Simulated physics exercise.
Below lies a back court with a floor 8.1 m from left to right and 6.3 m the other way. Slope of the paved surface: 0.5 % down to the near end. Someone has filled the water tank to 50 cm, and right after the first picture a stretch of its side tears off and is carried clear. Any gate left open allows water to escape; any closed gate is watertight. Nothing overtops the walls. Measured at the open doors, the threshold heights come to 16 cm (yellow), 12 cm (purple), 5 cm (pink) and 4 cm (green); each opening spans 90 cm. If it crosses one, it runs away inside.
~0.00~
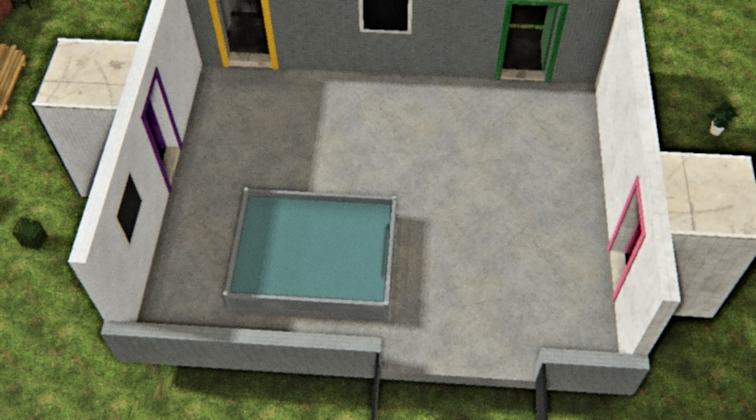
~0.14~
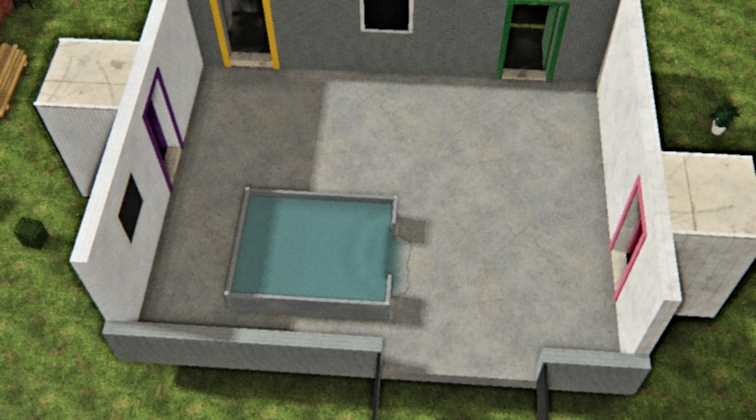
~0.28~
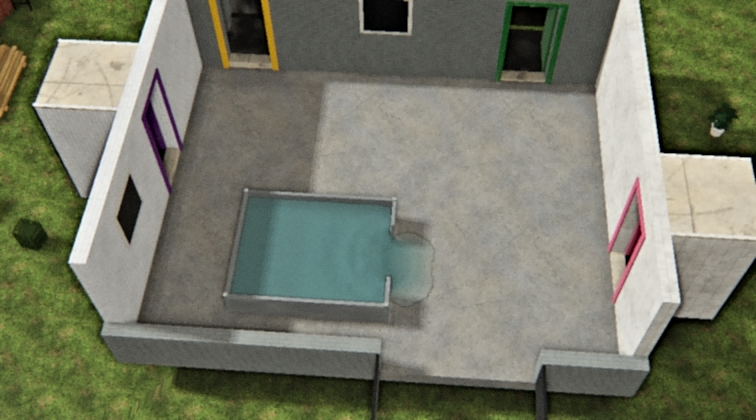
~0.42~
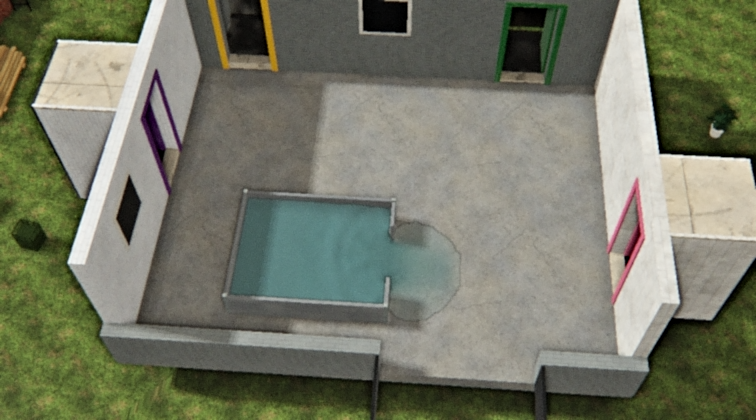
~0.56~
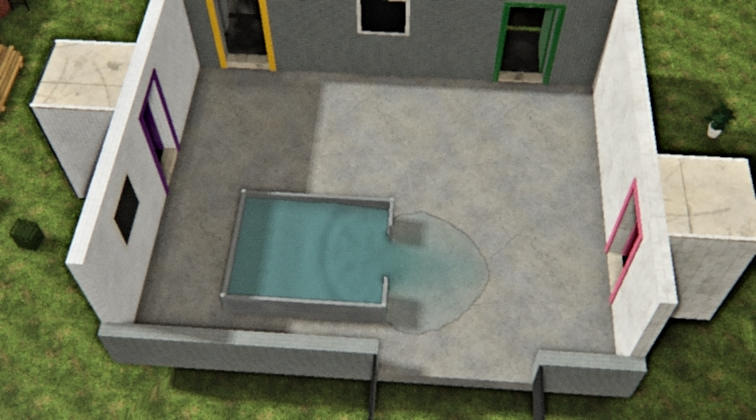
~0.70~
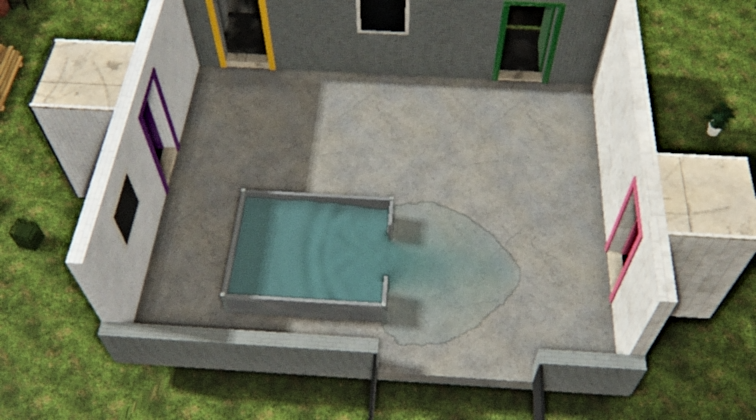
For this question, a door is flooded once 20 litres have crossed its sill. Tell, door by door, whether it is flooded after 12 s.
Yellow door: Fails to top it; purple door: Fails to top it; pink door: Tops it; green door: Tops it.
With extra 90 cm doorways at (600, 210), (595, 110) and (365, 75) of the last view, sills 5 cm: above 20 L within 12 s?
Door 1: Higher; door 2: Higher; door 3: Lower.
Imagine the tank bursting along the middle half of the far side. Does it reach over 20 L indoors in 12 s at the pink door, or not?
Then: Pink below.
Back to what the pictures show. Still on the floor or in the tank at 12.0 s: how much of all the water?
Remaining: Roughly 72 %.
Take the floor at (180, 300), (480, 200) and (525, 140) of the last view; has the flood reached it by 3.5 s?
First spot not yet wet, second submerged, third submerged.
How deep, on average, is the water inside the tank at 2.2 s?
The average depth is around 34 cm.
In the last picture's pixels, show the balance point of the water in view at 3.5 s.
The water is centred near (391, 262).
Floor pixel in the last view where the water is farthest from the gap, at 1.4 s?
That's around (603, 313) in the last picture.
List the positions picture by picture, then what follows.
In the first frame, still water, 50 cm deep, in the water tank at (313, 247).
In the second frame, the front is at (400, 240), 0.6 m from the gap at (390, 261); 0.2 m2 of floor is under water; 50 cm left at the back of the water tank.
In the third frame, water pours out at (389, 263) and has run 0.8 m, to (428, 249); typically 8 cm deep outside, 50 cm at the water tank's back.
In the fourth frame, water pours out at (388, 264) and has run 1.2 m, to (454, 257); typically 6 cm deep outside, 50 cm at the water tank's back.
In the fifth frame, water pours out at (386, 264) and has run 1.7 m, to (483, 267); typically 5 cm deep outside, 50 cm at the water tank's back.
In the sixth frame, the front is at (514, 268), 2.2 m from the gap at (386, 262); 3.7 m2 of floor is under water; 50 cm left at the back of the water tank.
After 1.4 s water covers 20 % of the floor and is deepest (30 cm) near (394, 264); yellow door not reached, purple door not reached, pink door 7 cm at the sill, 0 L in, green door not reached.
After 2.2 s water covers 30 % of the floor and is deepest (30 cm) near (608, 373); yellow door not reached, purple door not reached, pink door 12 cm at the sill, 34 L in, green door not reached.
After 3.5 s water covers 35 % of the floor and is deepest (20 cm) near (608, 373); yellow door not reached, purple door not reached, pink door 18 cm at the sill, 115 L in, green door not reached.
After 7.0 s water covers 45 % of the floor and is deepest (14 cm) near (608, 373); yellow door not reached, purple door not reached, pink door 11 cm at the sill, 238 L in, green door 7 cm at the sill, 12 L in.
After 12.0 s water covers 75 % of the floor and is deepest (8 cm) near (597, 372); yellow door 2 cm at the sill, 0 L in, purple door not reached, pink door 7 cm at the sill, 286 L in, green door 5 cm at the sill, 48 L in.
